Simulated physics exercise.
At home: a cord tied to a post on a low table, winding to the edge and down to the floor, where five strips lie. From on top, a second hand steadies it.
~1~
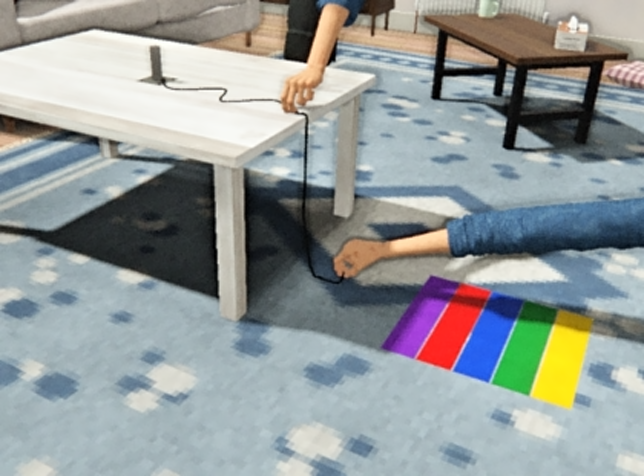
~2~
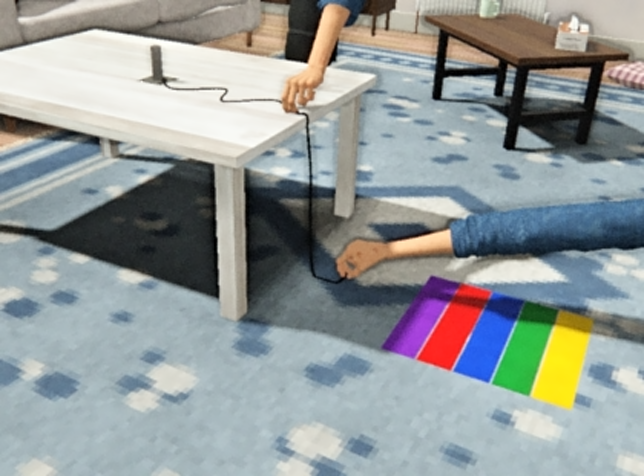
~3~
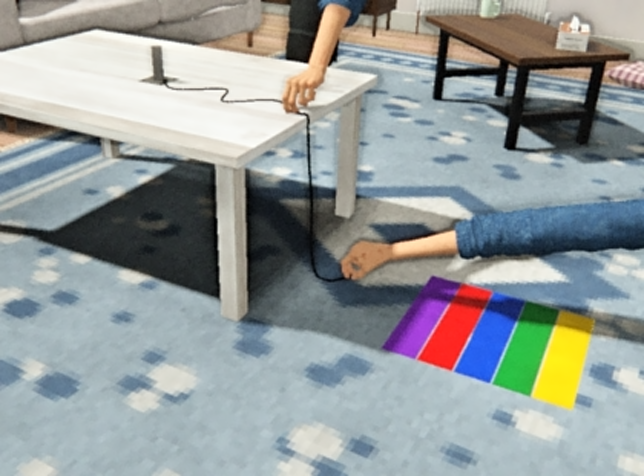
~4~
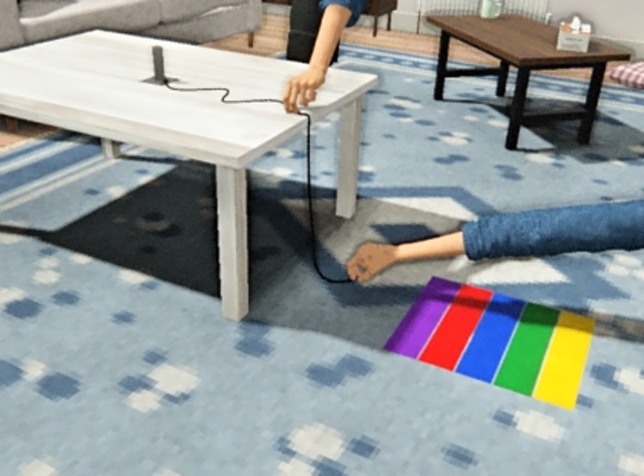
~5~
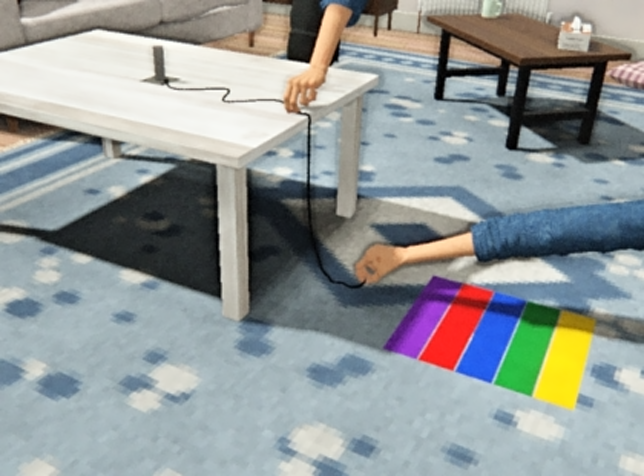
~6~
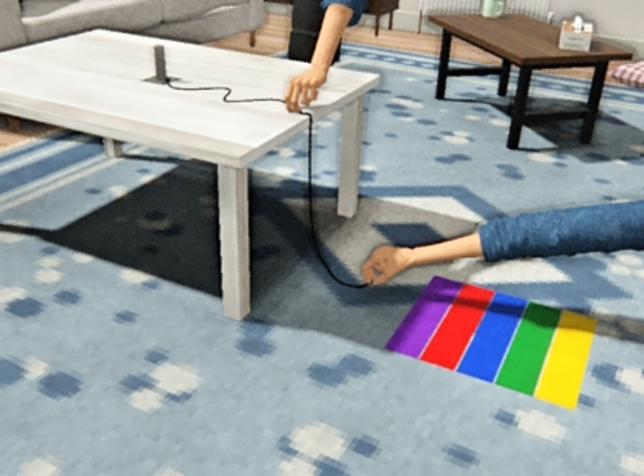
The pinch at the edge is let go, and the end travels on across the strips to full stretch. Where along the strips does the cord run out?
Over the green strip.
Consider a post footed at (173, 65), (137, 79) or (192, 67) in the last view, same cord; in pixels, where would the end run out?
First close to (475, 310), next close to (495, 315), last close to (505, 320).
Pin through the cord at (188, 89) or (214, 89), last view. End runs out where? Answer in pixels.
The two answers, in sequence: (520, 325) and (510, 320).
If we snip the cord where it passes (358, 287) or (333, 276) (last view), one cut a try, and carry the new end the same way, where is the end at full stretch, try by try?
I'd say somewhere near (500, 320) the first time and near (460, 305) the second time.
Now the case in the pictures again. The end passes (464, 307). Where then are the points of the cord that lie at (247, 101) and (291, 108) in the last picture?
Approx. (286, 108); approx. (319, 145).
Soon after, end near (464, 307); over red.
After that, end near (504, 319); over blue.
At the stop, end near (530, 326); over green. It gets as far as the green strip.
